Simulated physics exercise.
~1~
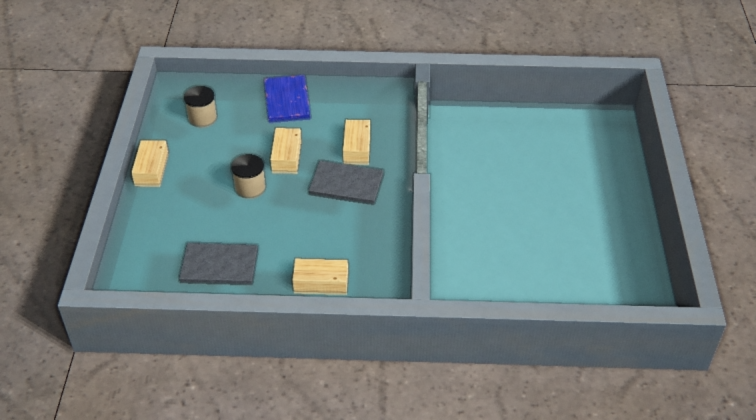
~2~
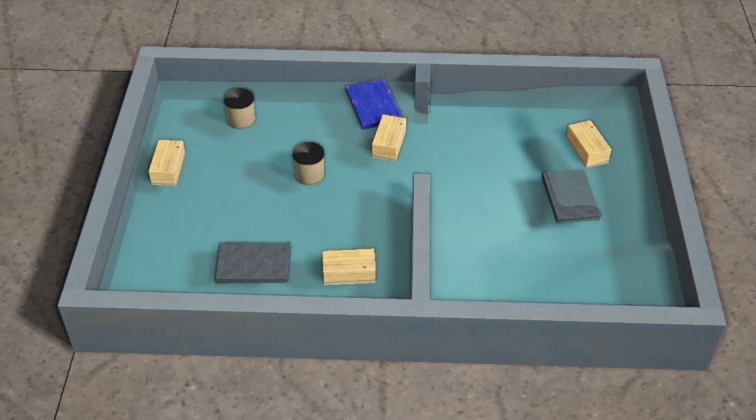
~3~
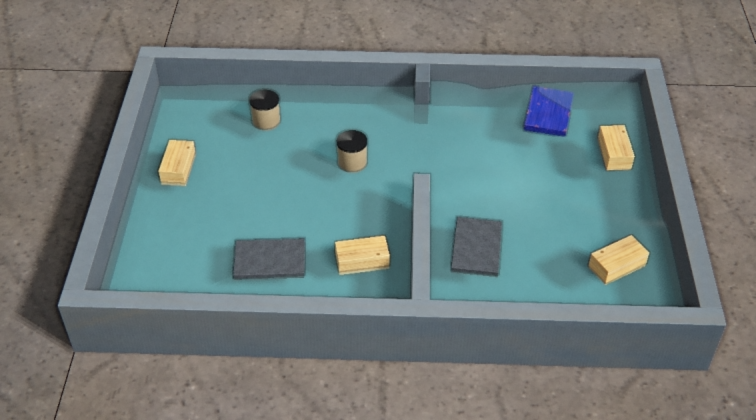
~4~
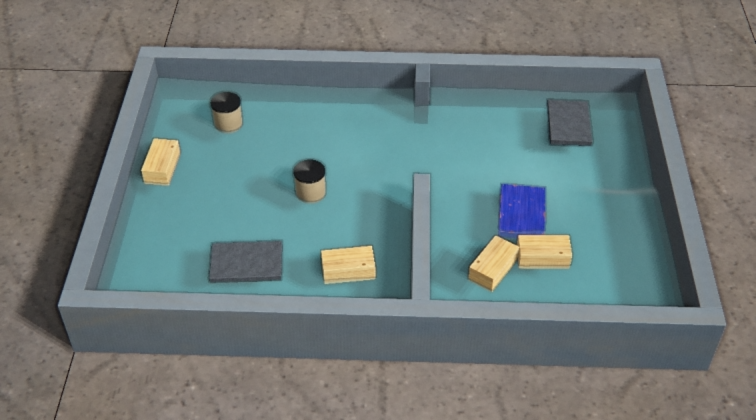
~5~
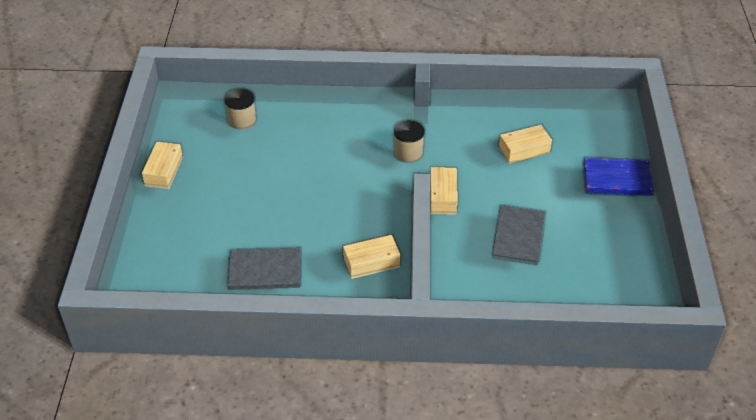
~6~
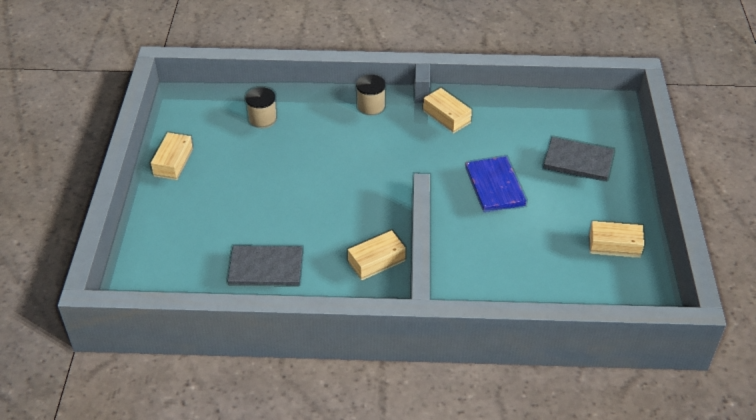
A grey rectangular basin on stone paving, seen from above at an angle, is split by a divider with a gap closed by a board. Pale wooden blocks, dark grey slabs, a blue slab and two black-topped tan pails float in the left half, while the right is empty. The board goes, and a block and a grey slab drift through the gap. The blue slab and another block follow, then these four circle around the right side as the pails shift about on the left. Finally, the blue slab floats right of the divider, one block sits near the gap, and both pails remain upright on the left.
